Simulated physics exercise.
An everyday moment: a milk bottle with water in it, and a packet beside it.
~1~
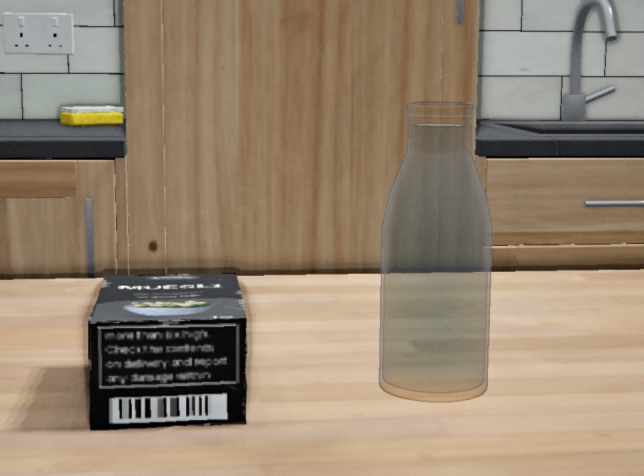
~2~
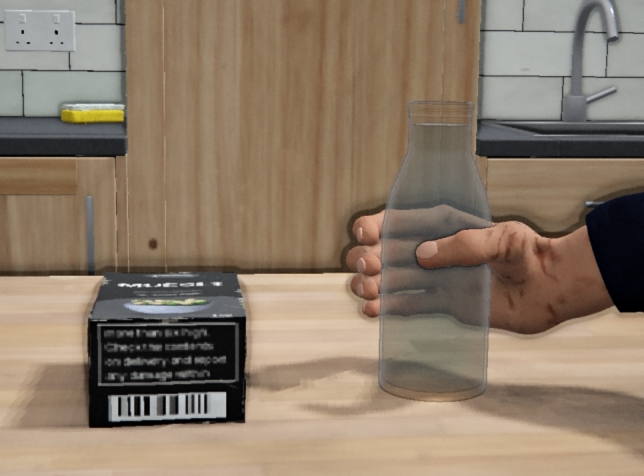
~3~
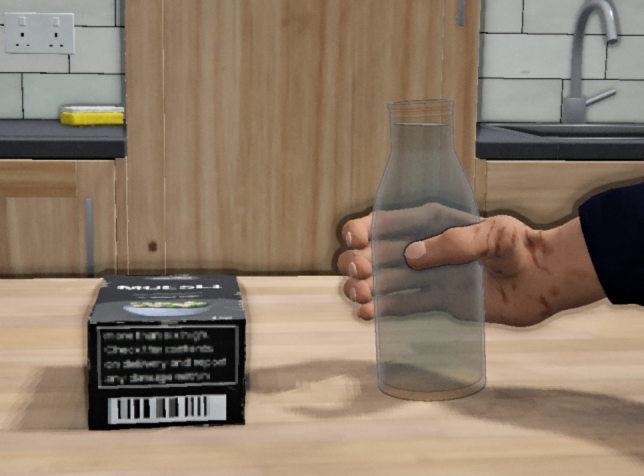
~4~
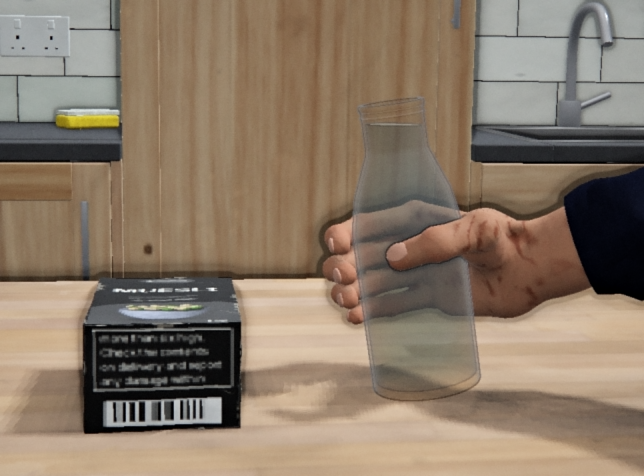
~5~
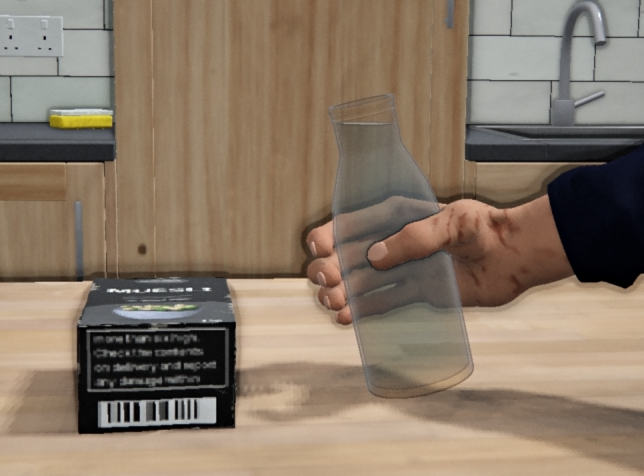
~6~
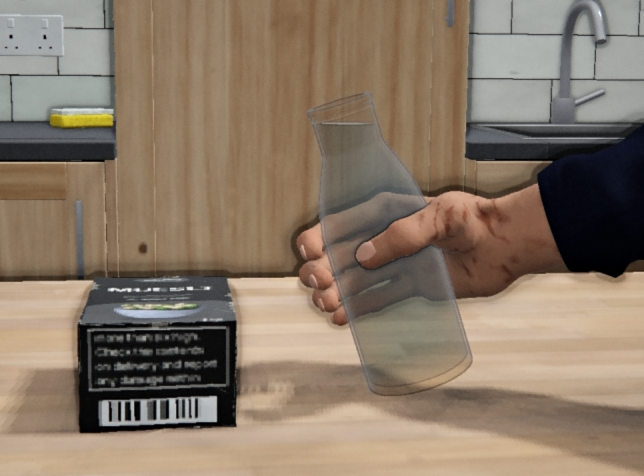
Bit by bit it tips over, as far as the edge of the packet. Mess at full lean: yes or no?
Yes.
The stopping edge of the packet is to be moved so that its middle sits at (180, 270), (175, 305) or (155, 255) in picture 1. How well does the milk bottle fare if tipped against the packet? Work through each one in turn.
Overflow, overflow, overflow.
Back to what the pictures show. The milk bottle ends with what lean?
It comes to rest about 55 degrees from the vertical.
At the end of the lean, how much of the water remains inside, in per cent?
Retained: Close to 100 in a hundred.
Soon after, the milk bottle leans by about 35°; nothing has left it.
Later, the milk bottle leans by about 50°; some has gone over its rim; all of the water is inside.
In the end, the milk bottle leans by about 55°, against the packet; some has gone over its rim; nearly all of the water is inside.
